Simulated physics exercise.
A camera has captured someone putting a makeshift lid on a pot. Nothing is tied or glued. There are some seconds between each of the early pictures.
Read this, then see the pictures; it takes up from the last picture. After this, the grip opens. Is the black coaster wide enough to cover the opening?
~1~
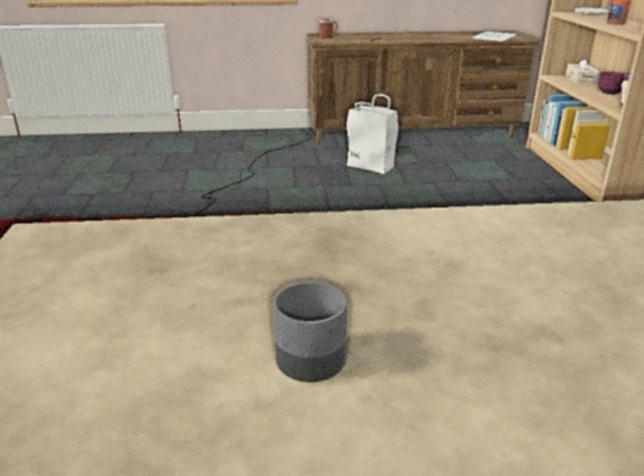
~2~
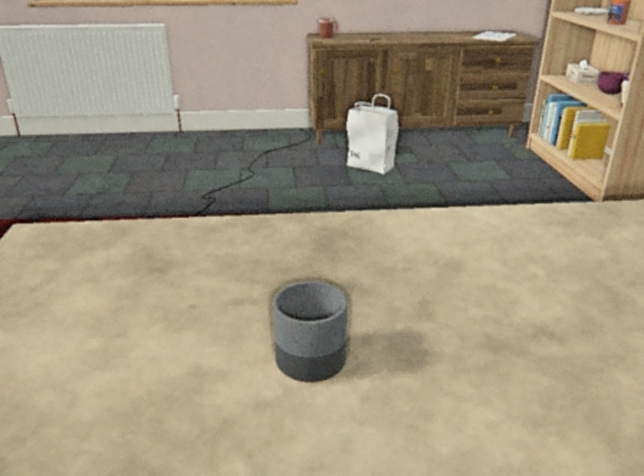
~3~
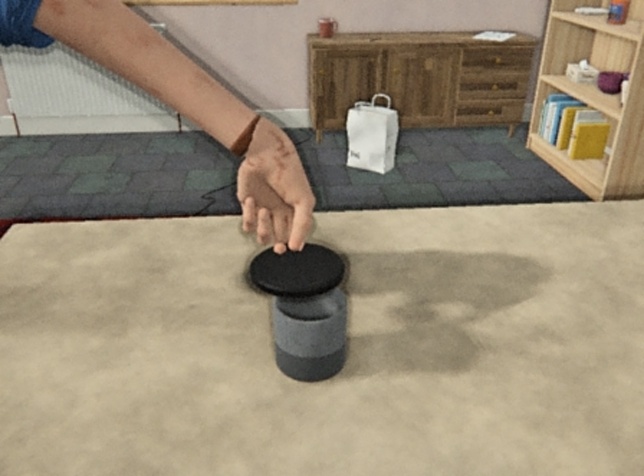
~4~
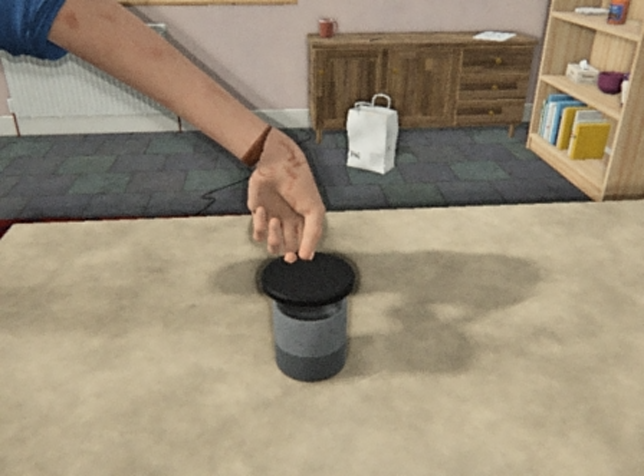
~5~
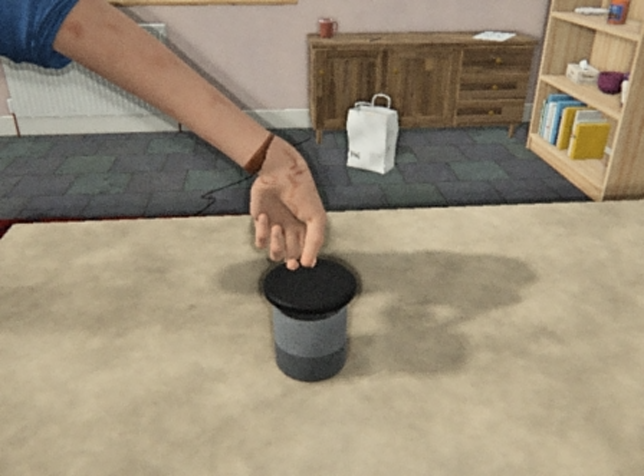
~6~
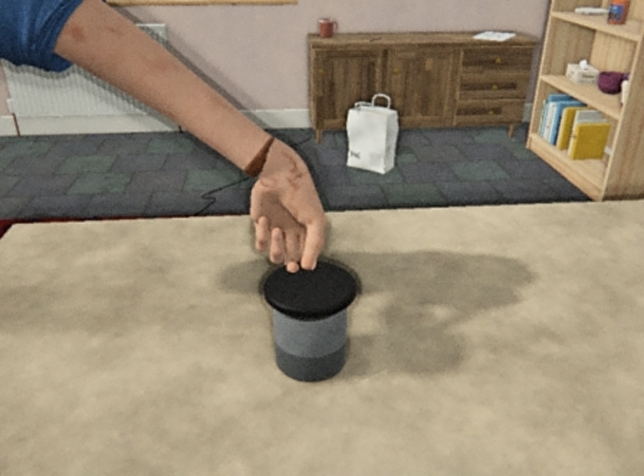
It does not fall through.
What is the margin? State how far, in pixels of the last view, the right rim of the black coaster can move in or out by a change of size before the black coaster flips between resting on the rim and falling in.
About 12 pixels to the left.
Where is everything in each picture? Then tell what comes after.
In the first picture, jug (311, 331).
In the second picture, jug (311, 331).
In the third picture, still on the way; black coaster (297, 269); jug (311, 331).
In the fourth picture, still on the way; black coaster (308, 278); jug (311, 331).
In the fifth picture, still on the way; black coaster (310, 285); jug (311, 331).
In the sixth picture, in place, still held; black coaster (310, 288); jug (311, 331).
Then, 0.10 s on from there, black coaster moving near (310, 297).
In the end, the black coaster covers the opening, near (310, 297).
